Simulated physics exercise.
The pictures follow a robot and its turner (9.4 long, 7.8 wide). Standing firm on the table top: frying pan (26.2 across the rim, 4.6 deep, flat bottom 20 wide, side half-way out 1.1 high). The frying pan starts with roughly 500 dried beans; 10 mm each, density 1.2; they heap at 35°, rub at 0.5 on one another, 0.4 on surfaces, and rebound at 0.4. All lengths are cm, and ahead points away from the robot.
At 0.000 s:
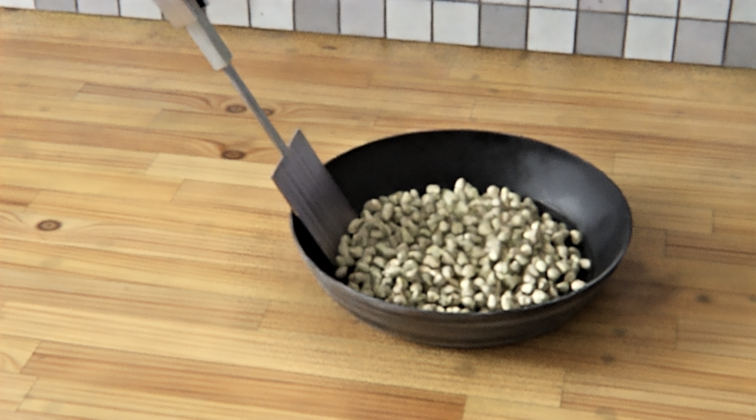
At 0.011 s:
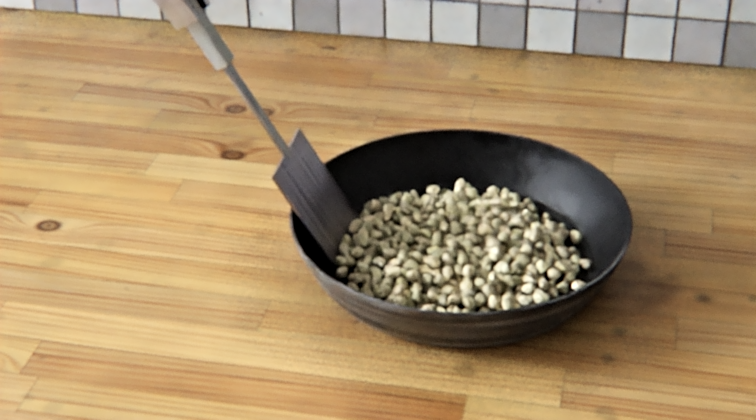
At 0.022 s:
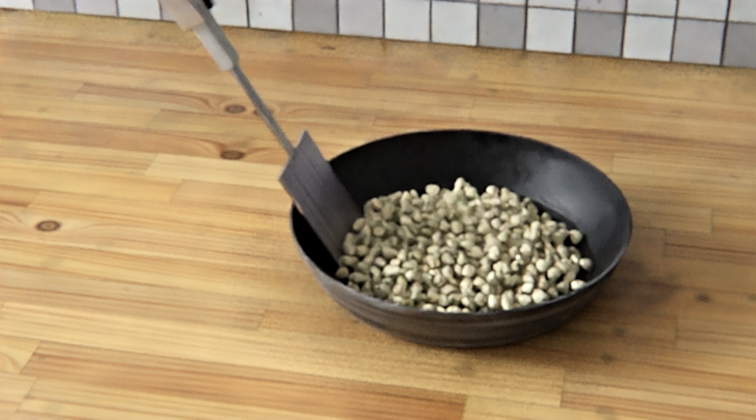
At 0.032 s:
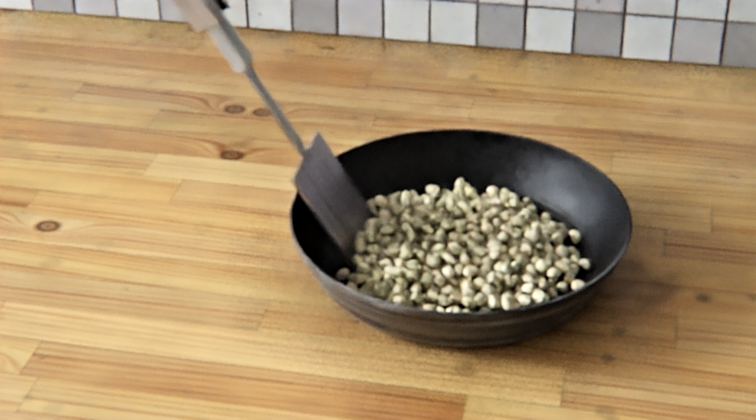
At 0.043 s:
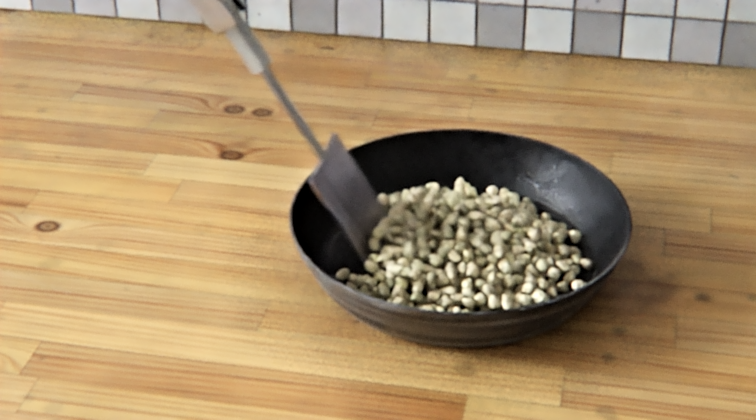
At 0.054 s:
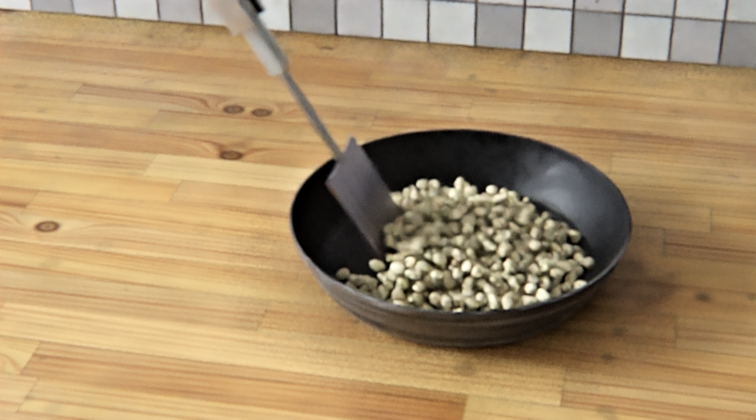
The video shows a dark frying pan of pale dried beans on a wooden table top, with a turner resting at its left side; the turner then slides a short way right, pushing some beans along.
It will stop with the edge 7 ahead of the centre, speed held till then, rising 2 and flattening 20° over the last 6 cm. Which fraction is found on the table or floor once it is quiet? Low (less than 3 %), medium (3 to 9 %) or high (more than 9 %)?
On the table or floor the share is medium, 3 to 9 %.
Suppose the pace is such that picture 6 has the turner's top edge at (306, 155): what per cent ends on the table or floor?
Some 0 per cent.
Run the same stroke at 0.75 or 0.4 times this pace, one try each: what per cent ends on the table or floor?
Some 0 and 0 per cent.
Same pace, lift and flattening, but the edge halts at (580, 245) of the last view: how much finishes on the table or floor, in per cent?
About 15 per cent.
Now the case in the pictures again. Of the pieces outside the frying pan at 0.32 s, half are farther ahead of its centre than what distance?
Some 18 cm.
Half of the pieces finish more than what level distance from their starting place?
Roughly 5 cm.
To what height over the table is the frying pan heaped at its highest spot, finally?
About 5.5 cm.
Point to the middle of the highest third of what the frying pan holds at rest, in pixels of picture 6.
Near (580, 255).
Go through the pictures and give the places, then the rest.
The turner top edge at (285, 152), sloping 59°; upper third of the load around (455, 243), from x 340 to 585, top at y 185; 498 in the frying pan, in the first picture.
The turner top edge at (286, 152), sloping 59°; upper third of the load around (455, 243), from x 340 to 585, top at y 185, in the second picture.
The turner top edge at (292, 153), sloping 59°; upper third of the load around (453, 243), from x 345 to 585, top at y 185, in the third picture.
The turner top edge at (305, 155), sloping 59°; upper third of the load around (450, 240), from x 345 to 585, top at y 185, in the fourth picture.
The turner top edge at (322, 156), sloping 59°; upper third of the load around (447, 240), from x 345 to 590, top at y 185, in the fifth picture.
The turner top edge at (340, 158), sloping 59°; upper third of the load around (452, 239), from x 345 to 590, top at y 185; 498 in the frying pan, in the sixth picture.
After 0.08 s, sloping 59°, highest piece 5 above the table; 498 in the frying pan.
After 0.11 s, sloping 54°, highest piece 6 above the table; 498 in the frying pan.
After 0.32 s, sloping 39°, highest piece 7 above the table; 470 in the frying pan, 24 on the table or floor, 4 on the blade or in flight.
After 1.37 s, sloping 39°, highest piece 5 above the table; 470 in the frying pan, 28 on the table or floor.
In the end, 470 in the frying pan, 28 on the table or floor. That is 6 % on the table or floor.
